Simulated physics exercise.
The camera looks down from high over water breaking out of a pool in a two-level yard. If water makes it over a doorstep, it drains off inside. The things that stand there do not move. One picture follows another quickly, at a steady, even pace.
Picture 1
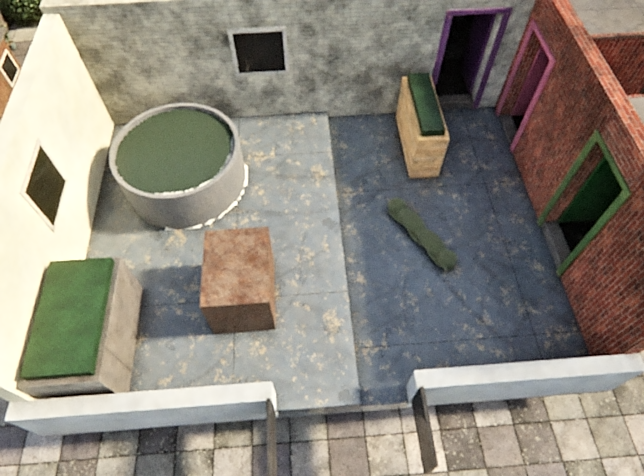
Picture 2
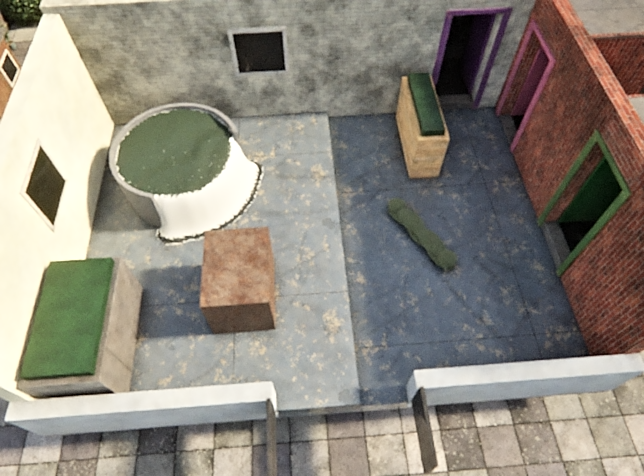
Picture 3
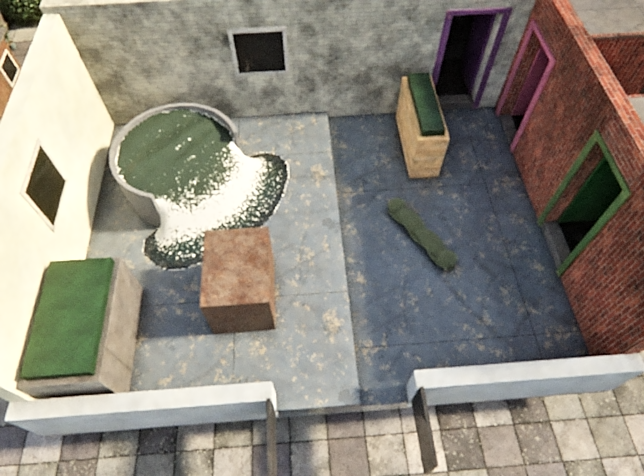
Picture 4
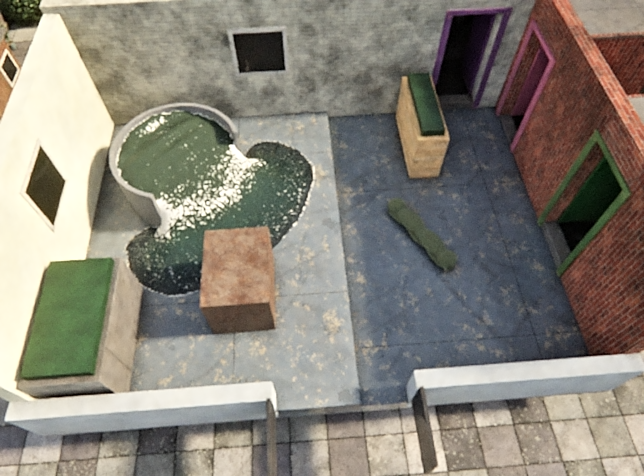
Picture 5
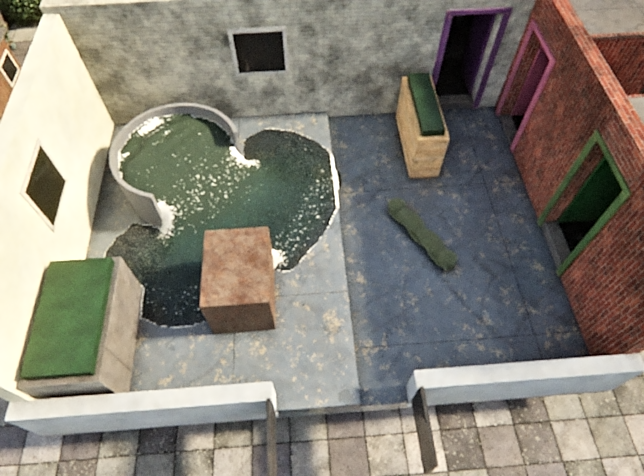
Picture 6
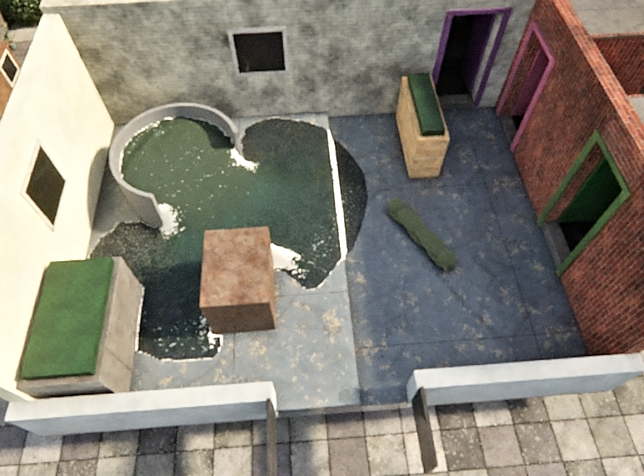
A round pool in a walled yard burst open at its front right, and foamy green water poured out, spread around the brown block, and crossed onto the darker floor on the right.
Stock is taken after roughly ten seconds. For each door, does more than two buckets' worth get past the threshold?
Door by door: The green door - no; the pink door - yes; the purple door - no.
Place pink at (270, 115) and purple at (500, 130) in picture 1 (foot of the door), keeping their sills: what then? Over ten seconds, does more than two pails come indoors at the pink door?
The pink one falls short.
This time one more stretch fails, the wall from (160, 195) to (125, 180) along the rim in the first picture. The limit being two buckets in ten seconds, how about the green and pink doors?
Result - green door: Misses the line; pink door: Misses the line.
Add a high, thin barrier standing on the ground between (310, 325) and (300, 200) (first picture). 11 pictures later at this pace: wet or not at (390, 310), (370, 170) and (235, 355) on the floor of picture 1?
First spared, then soaked, then soaked.
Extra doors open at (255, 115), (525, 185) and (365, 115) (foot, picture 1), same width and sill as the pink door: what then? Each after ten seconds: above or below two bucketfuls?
Doors one to three: Does not reach it / beats it / beats it.
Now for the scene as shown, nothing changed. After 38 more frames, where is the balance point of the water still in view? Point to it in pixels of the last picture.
That puts it at around (364, 245).
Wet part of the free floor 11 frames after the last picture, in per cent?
That works out at 70 %.
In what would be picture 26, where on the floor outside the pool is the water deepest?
Roughly at pixel (551, 374).
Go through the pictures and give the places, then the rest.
The first frame shows the round pool at (176, 150) is whole and still.
In the second frame, water pours out at (222, 199) and has run to (160, 231).
In the third frame, water pours out at (223, 202) and has run to (151, 252).
In the fourth frame, the front is at (150, 283), out from the gap at (223, 203).
In the fifth frame, water pours out at (223, 204) and has run to (146, 314).
In the sixth frame, water pours out at (224, 204) and has run to (142, 347).
A moment on, water covers 50 % of the floor; the green door not reached, the pink door not reached, the purple door not reached.
Next, water covers 70 % of the floor; the green door not reached, the pink door not reached, the purple door wet at the sill, nothing in.
Then, water covers 75 % of the floor; the green door wet at the sill, nothing in, the pink door wet at the sill, nothing in, the purple door wet at the sill, nothing in.
Later, water covers 85 % of the floor; the green door under two buckets in, the pink door under two buckets in, the purple door wet at the sill, nothing in.
In the end, water covers 90 % of the floor; the green door under two buckets in, the pink door far over two buckets in, the purple door wet at the sill, nothing in.
